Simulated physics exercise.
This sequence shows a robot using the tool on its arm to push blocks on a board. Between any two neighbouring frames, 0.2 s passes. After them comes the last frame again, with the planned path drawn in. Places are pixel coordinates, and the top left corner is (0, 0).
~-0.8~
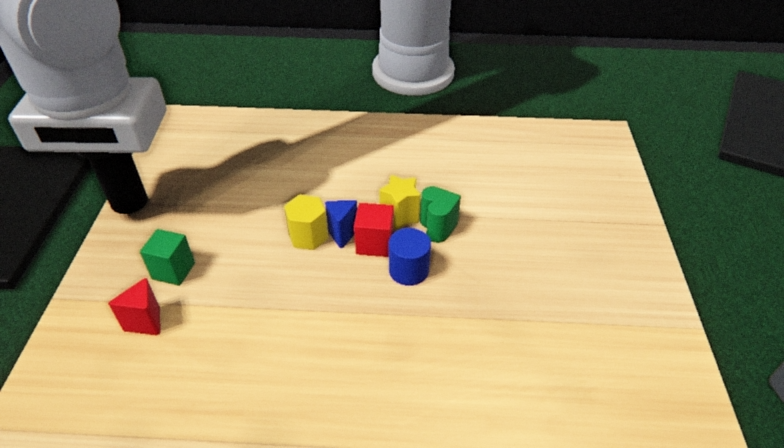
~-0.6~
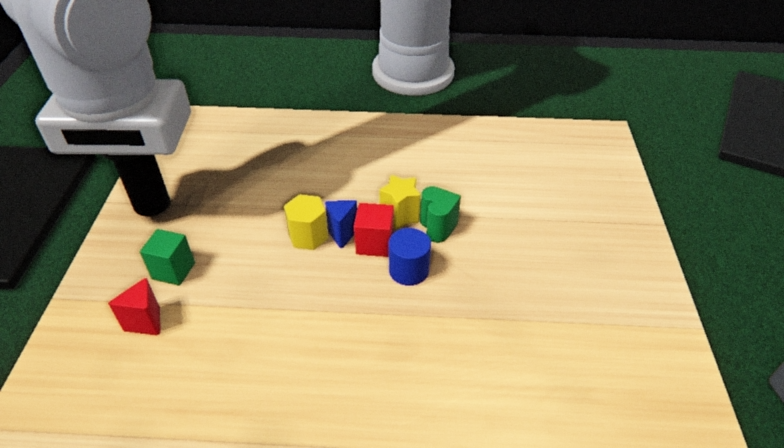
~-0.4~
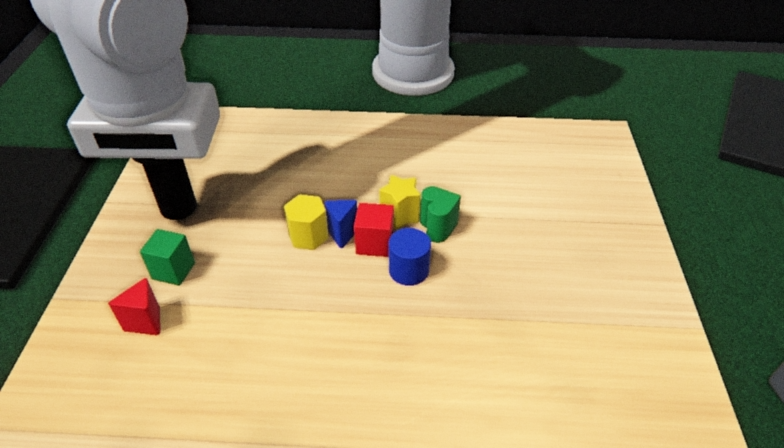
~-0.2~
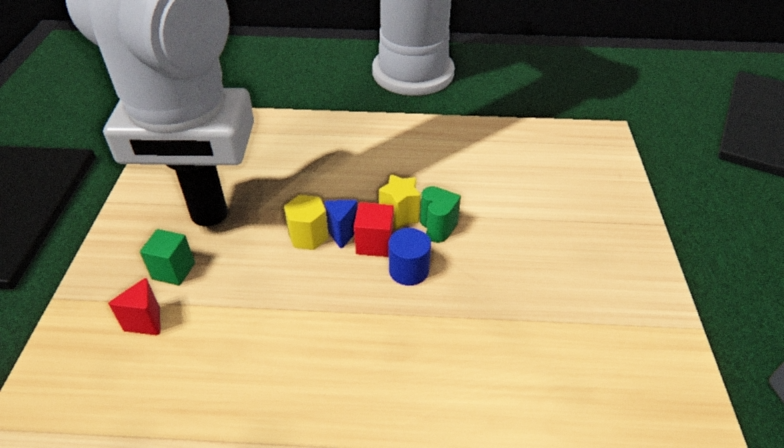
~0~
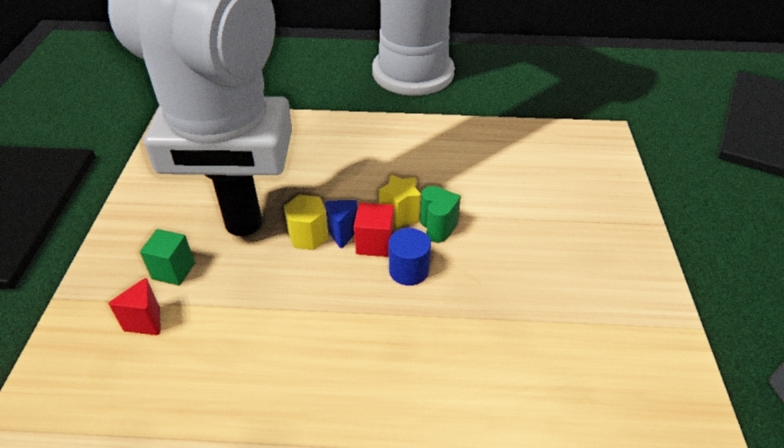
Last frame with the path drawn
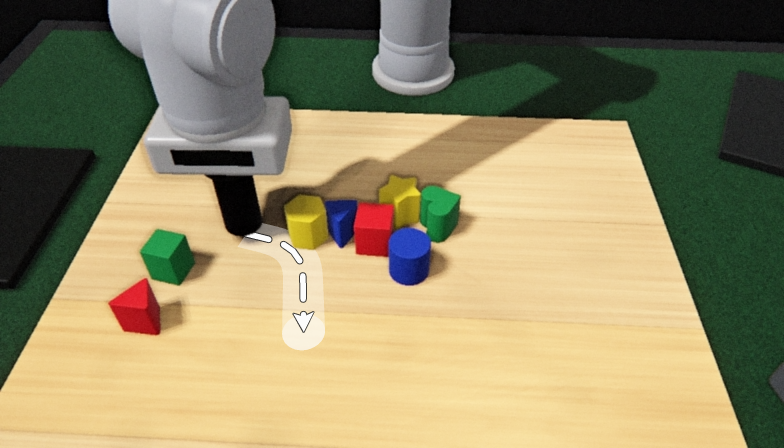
A robot arm moves its black tool right across the board while the colored blocks stay still.
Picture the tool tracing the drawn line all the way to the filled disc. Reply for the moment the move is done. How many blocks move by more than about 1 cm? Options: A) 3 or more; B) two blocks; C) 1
My pick is B.
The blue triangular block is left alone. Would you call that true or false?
False
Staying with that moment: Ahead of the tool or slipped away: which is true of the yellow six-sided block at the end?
It falls back or aside.
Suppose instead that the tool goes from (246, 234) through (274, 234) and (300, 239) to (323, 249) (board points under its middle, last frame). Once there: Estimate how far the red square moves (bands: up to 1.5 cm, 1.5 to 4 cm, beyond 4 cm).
That block covers between 1.5 and 4 cm.
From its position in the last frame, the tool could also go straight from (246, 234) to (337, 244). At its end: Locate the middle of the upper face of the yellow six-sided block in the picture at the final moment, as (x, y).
Close to (366, 200).
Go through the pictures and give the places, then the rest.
Tool's lower end at (130, 202); green square at (162, 243); yellow six-sided block at (305, 208); blue triangular block at (340, 207); red square at (374, 215), in the first picture.
Tool at (152, 204); blocks still, in the second picture.
Tool at (179, 208); blocks still, in the third picture.
Tool at (209, 214); blocks still, in the fourth picture.
Tool at (244, 223); green square at (162, 243); yellow six-sided block at (305, 208); blue triangular block at (340, 207); red square at (374, 215), in the fifth picture.
Drawn move, from (246, 234) by way of (290, 249) and (303, 286) to (304, 332).
The first path, step by step. One third of the way, tool at (289, 239); yellow six-sided block at (322, 208), turned 15° anticlockwise; blue triangular block at (354, 203); red square at (378, 214), turned 15° clockwise.
Two thirds of the way, tool at (301, 276); yellow six-sided block at (323, 209), turned 15° anticlockwise; blue triangular block at (355, 202); red square at (378, 214), turned 15° clockwise.
At the end, tool at (302, 322); green square still; yellow six-sided block at (323, 209), turned 15° anticlockwise; blue triangular block at (355, 202); red square at (378, 214), turned 15° clockwise.
